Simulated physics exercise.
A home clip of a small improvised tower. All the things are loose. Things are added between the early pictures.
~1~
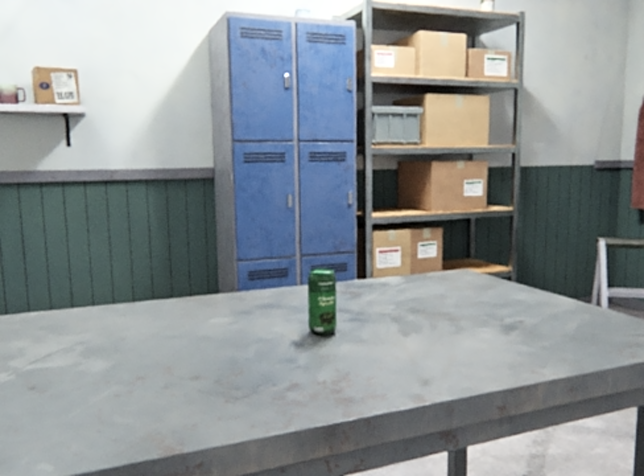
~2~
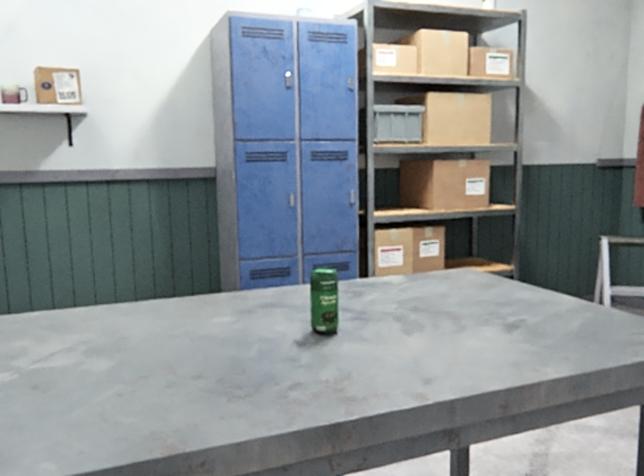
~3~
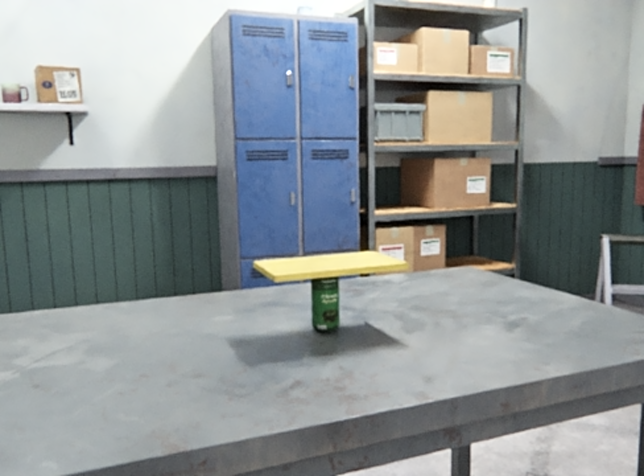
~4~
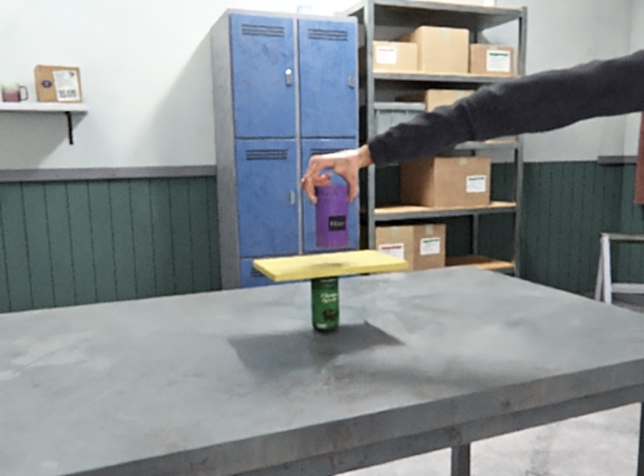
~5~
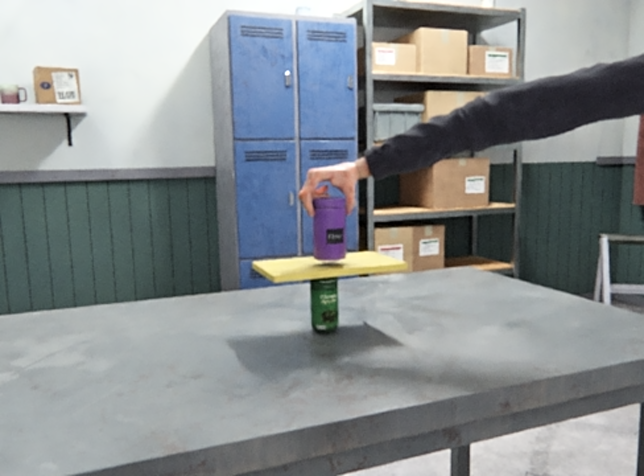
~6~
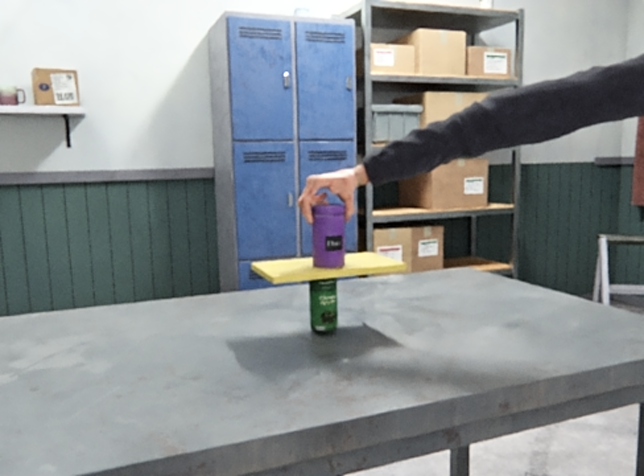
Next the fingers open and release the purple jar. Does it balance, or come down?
The stack stays up.
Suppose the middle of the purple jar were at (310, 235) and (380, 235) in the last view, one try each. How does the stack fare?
First try: It holds; second try: It gives way.
Then, 0.70 s later than the last frame, all is still.
Then, 1.70 s later than the last frame, purple jar resting near (328, 236).
When it is over, all 3 as before. End places, in pixels of the last picture, purple jar near (329, 236). The stack keeps its balance.
